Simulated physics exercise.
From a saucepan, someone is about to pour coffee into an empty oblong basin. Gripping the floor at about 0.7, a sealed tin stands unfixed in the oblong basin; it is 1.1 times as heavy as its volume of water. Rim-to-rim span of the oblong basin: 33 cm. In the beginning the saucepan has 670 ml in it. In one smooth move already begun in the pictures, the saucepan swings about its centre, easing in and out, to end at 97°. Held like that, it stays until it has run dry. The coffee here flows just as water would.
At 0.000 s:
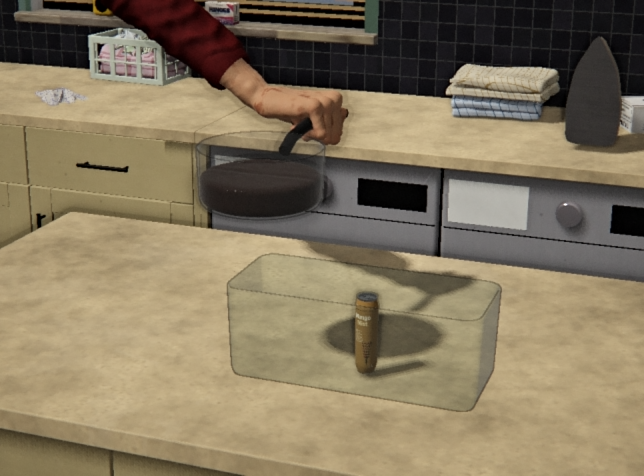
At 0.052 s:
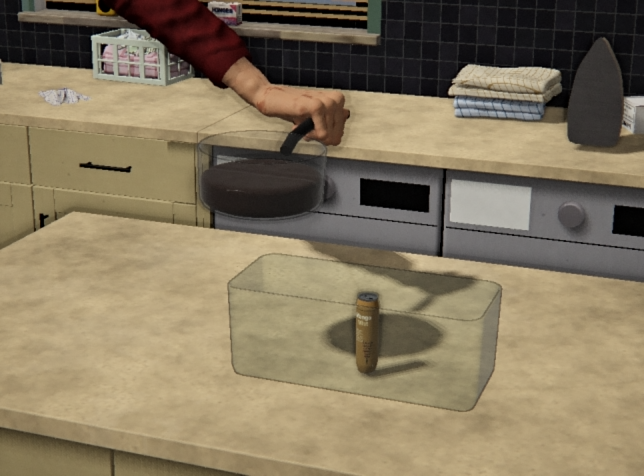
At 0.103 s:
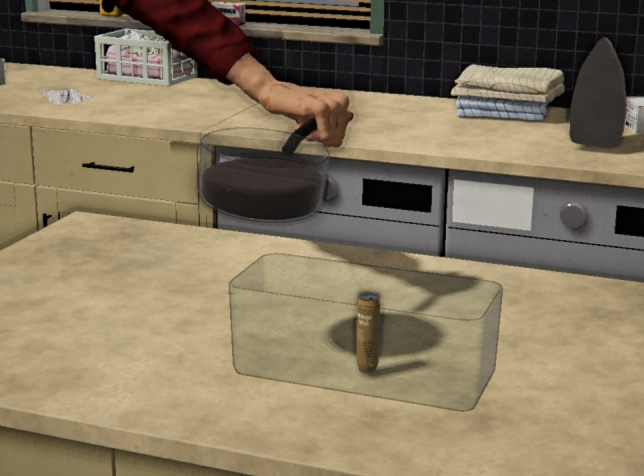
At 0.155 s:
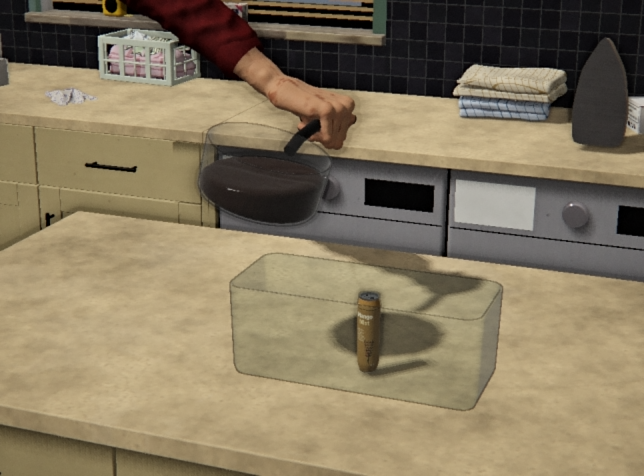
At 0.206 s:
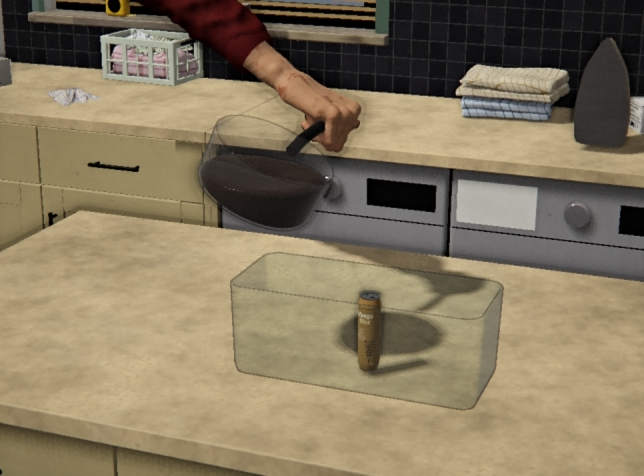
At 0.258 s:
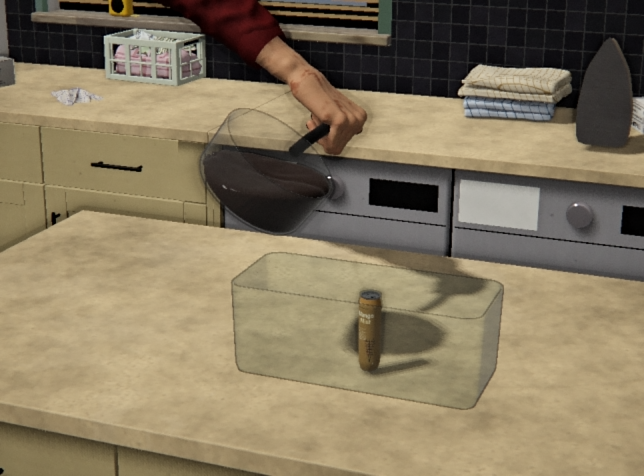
At the start, a hand in a red sleeve holds a clear saucepan of dark coffee level above a transparent oblong basin with a small brown tin standing inside. The hand then tilts the saucepan down to the right, slightly at first and then more steeply, and the coffee shifts toward its right rim.
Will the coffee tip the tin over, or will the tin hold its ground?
It comes down.
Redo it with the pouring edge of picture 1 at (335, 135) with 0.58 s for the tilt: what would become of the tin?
Result: Tin tipped over.
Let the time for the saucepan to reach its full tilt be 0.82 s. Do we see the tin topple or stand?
In that case the tin stays vertical.
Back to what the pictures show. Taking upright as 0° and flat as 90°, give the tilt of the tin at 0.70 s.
Near 10 degrees.
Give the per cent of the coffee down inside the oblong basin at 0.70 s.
Looks like about 82 % of the whole amount.
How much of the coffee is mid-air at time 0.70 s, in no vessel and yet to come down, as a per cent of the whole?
About 6 percent.
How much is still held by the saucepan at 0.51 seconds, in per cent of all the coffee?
About 30 per cent.
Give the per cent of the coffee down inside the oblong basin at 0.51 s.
Near 30 in a hundred.
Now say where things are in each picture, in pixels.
In the first picture, it leans 0°; its right rim is at (320, 154); the coffee meets the walls at (208, 168) and (319, 181); the oblong basin's rim runs from (245, 270) to (492, 304); the tin's top is at (367, 300).
In the second picture, it leans 2°; its right rim is at (322, 156); the coffee meets the walls at (209, 168) and (321, 181).
In the third picture, it leans 7°; its right rim is at (325, 162); the coffee meets the walls at (210, 166) and (321, 182).
In the fourth picture, it leans 15°; its right rim is at (327, 171); the coffee meets the walls at (209, 164) and (323, 183).
In the fifth picture, it leans 26°; its right rim is at (328, 183); the coffee meets the walls at (210, 158) and (325, 185).
In the sixth picture, it leans 38°; its right rim is at (327, 197); the coffee meets the walls at (211, 153) and (329, 188).
After 0.51 s the tilt is 92° and 29 per cent is still to pour; the tin stands where it began.
After 0.70 s the tilt is 97° and 11 per cent is still to pour; the tin leans 8°.
After 0.89 s the tilt is 97° and 3 per cent is still to pour; the tin leans 38°.
After 1.10 s the tilt is 97° and 1 per cent is still to pour; the tin lies on its side.
In the end the tin lies on its side.
